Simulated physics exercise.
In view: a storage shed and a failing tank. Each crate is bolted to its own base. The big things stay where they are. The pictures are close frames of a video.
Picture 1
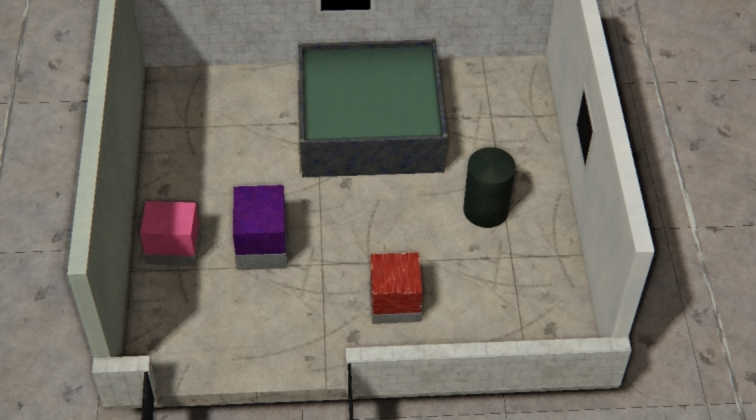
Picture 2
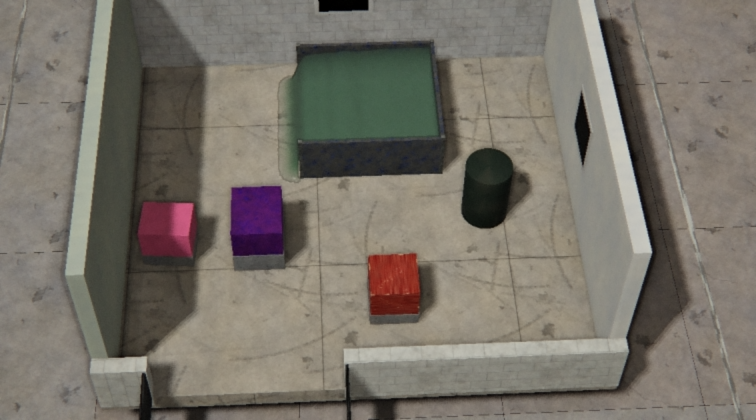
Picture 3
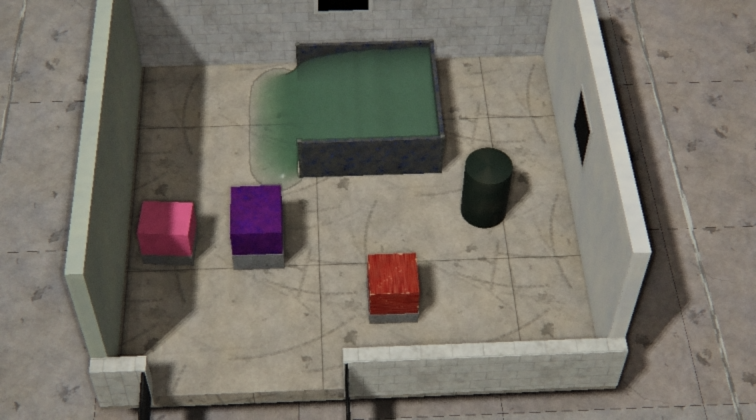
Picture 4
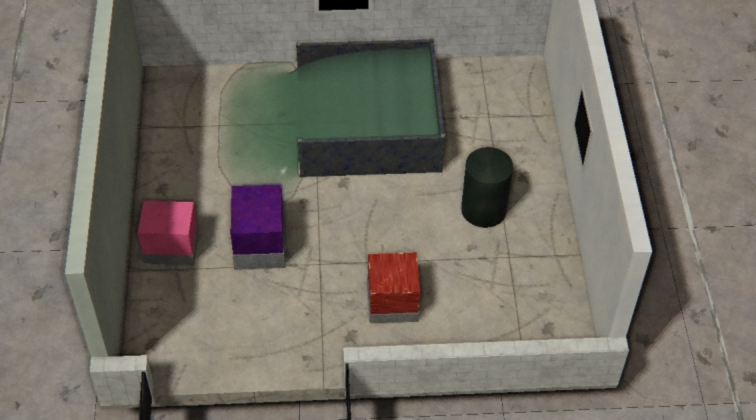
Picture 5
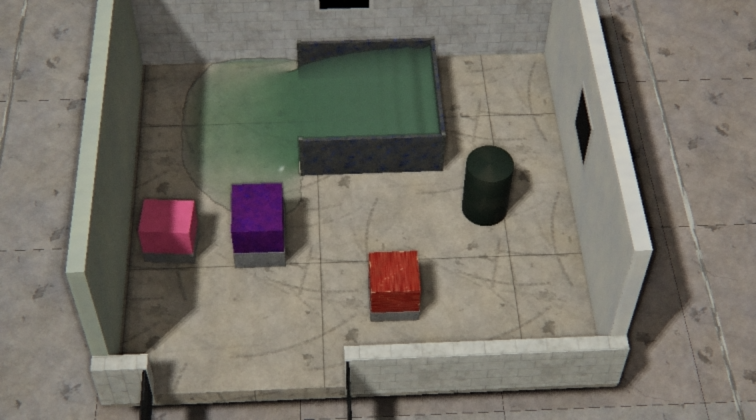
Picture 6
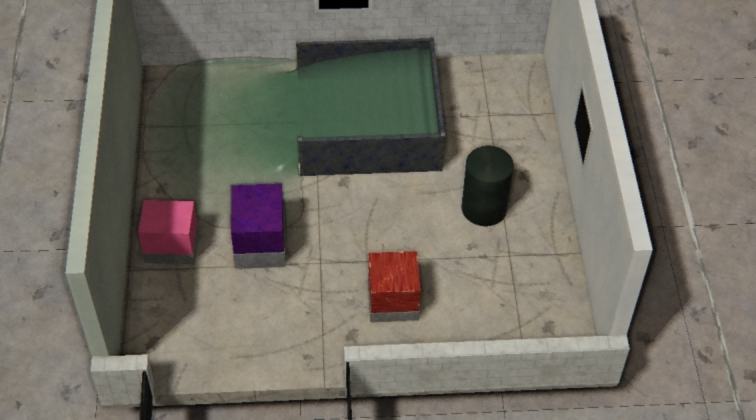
We see a walled enclosure with pink, purple and red blocks, a dark cylinder and a tank of green water; the water pours from the tank's left side and spreads leftward across the floor behind the purple block.
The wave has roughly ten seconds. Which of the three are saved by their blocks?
In the end: The pink crate is soaked; the red crate keeps dry; the purple crate keeps dry.
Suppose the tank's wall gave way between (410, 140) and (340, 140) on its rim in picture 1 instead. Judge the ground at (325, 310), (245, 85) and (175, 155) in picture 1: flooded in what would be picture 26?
In turn: Awash, no water, clear.
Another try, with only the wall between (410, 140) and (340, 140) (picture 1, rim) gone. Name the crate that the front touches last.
I say the pink crate.
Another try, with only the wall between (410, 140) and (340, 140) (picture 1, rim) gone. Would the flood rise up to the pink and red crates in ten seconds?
In short: The pink one is safe; the red one ends up wet.
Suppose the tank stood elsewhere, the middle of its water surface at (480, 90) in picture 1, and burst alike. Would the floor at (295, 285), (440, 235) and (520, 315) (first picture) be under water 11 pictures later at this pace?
In turn: Covered, free of water, no water.
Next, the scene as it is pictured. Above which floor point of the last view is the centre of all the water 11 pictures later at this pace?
Around (248, 133).
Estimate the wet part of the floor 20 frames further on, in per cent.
Near 45 in a hundred.
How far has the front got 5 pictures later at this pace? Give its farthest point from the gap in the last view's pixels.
I would point to (128, 263).
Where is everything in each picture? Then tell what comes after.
Still water in the tank at (370, 93), in the first frame.
The front is at (295, 78), out from the gap at (302, 115), in the second frame.
Water pours out at (302, 117) and has run to (271, 73), in the third frame.
Water pours out at (302, 118) and has run to (255, 63), in the fourth frame.
Water pours out at (303, 117) and has run to (201, 80), in the fifth frame.
Water pours out at (302, 117) and has run to (155, 100), in the sixth frame.
A moment on, water covers 25 % of the floor; the pink crate water round its plinth, the red crate not reached, the purple crate water round its plinth.
Next, water covers 35 % of the floor; the pink crate water round its plinth, the red crate not reached, the purple crate water round its plinth.
Then, water covers 45 % of the floor; the pink crate water round its plinth, the red crate not reached, the purple crate water round its plinth.
Later, water covers 75 % of the floor; the pink crate water round its plinth, the red crate water round its plinth, the purple crate water round its plinth.
In the end, water covers 95 % of the floor; the pink crate was topped, the red crate stayed above the water, the purple crate stayed above the water.
